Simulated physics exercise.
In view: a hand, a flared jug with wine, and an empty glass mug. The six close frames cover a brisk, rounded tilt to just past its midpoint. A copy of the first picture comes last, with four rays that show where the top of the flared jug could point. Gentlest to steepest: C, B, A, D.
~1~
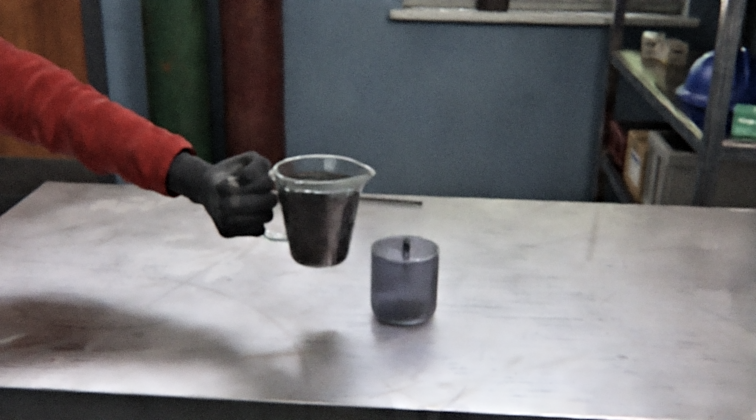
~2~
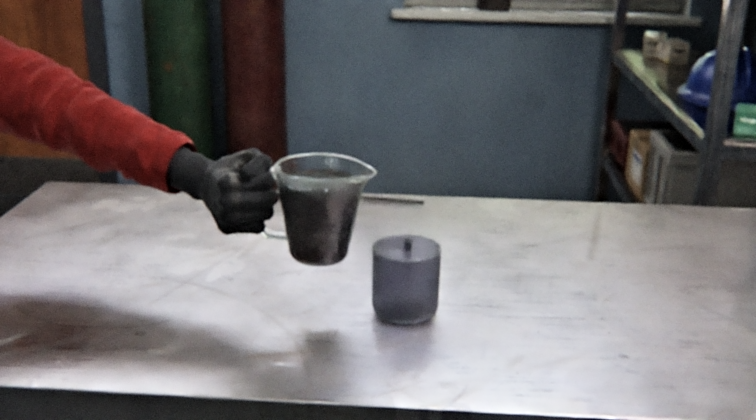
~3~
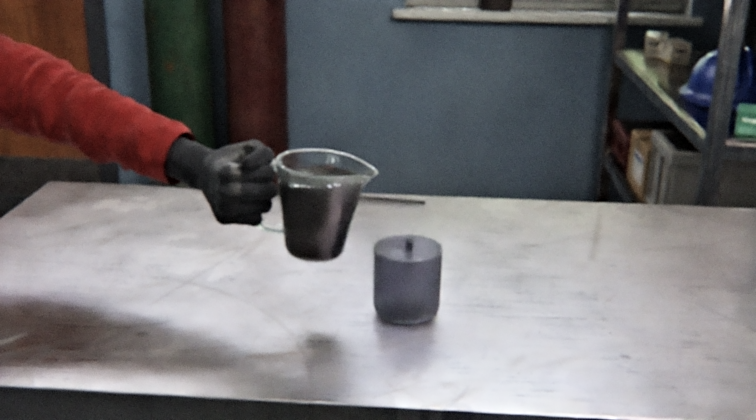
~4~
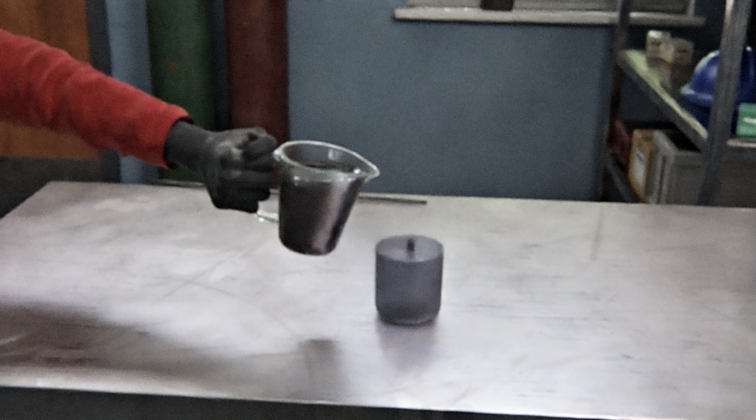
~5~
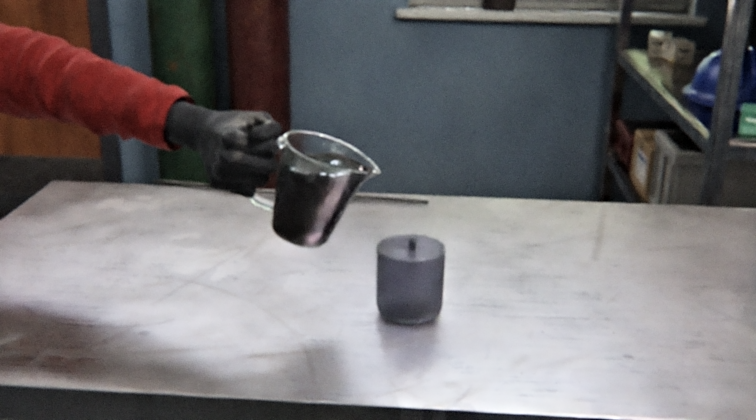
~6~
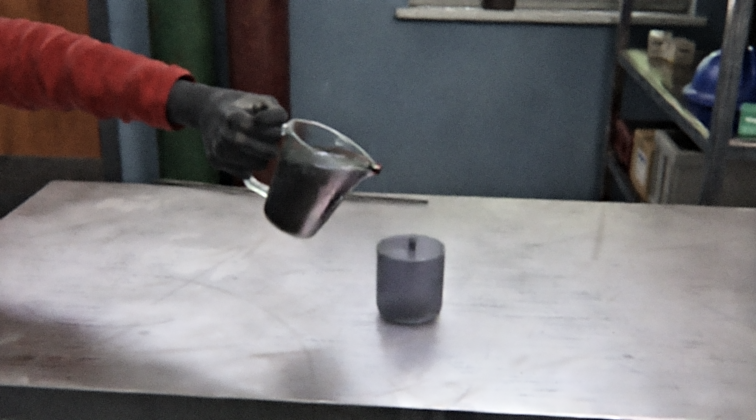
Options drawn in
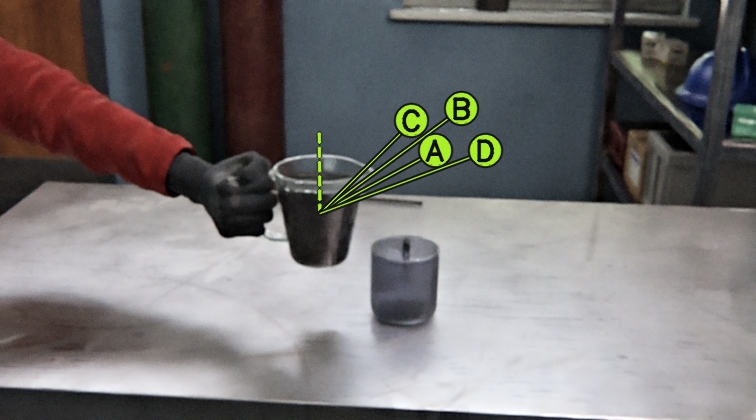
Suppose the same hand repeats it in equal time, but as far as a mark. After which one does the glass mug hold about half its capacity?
Go for B.
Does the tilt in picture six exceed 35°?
No.
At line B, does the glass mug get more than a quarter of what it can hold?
Yes, it does.
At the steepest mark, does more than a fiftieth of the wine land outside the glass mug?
Yes, it does.
On the marked copy, A at (420, 159); B at (447, 118); C at (400, 133); D at (470, 157).
With A, the glass mug ends with about 63 % of what it can hold; 3 % of the wine is spilt.
With B, the glass mug ends with about 49 % of what it can hold.
With C, the glass mug ends with about 34 % of what it can hold.
With D, the glass mug ends with about 73 % of what it can hold; 10 % of the wine is spilt.
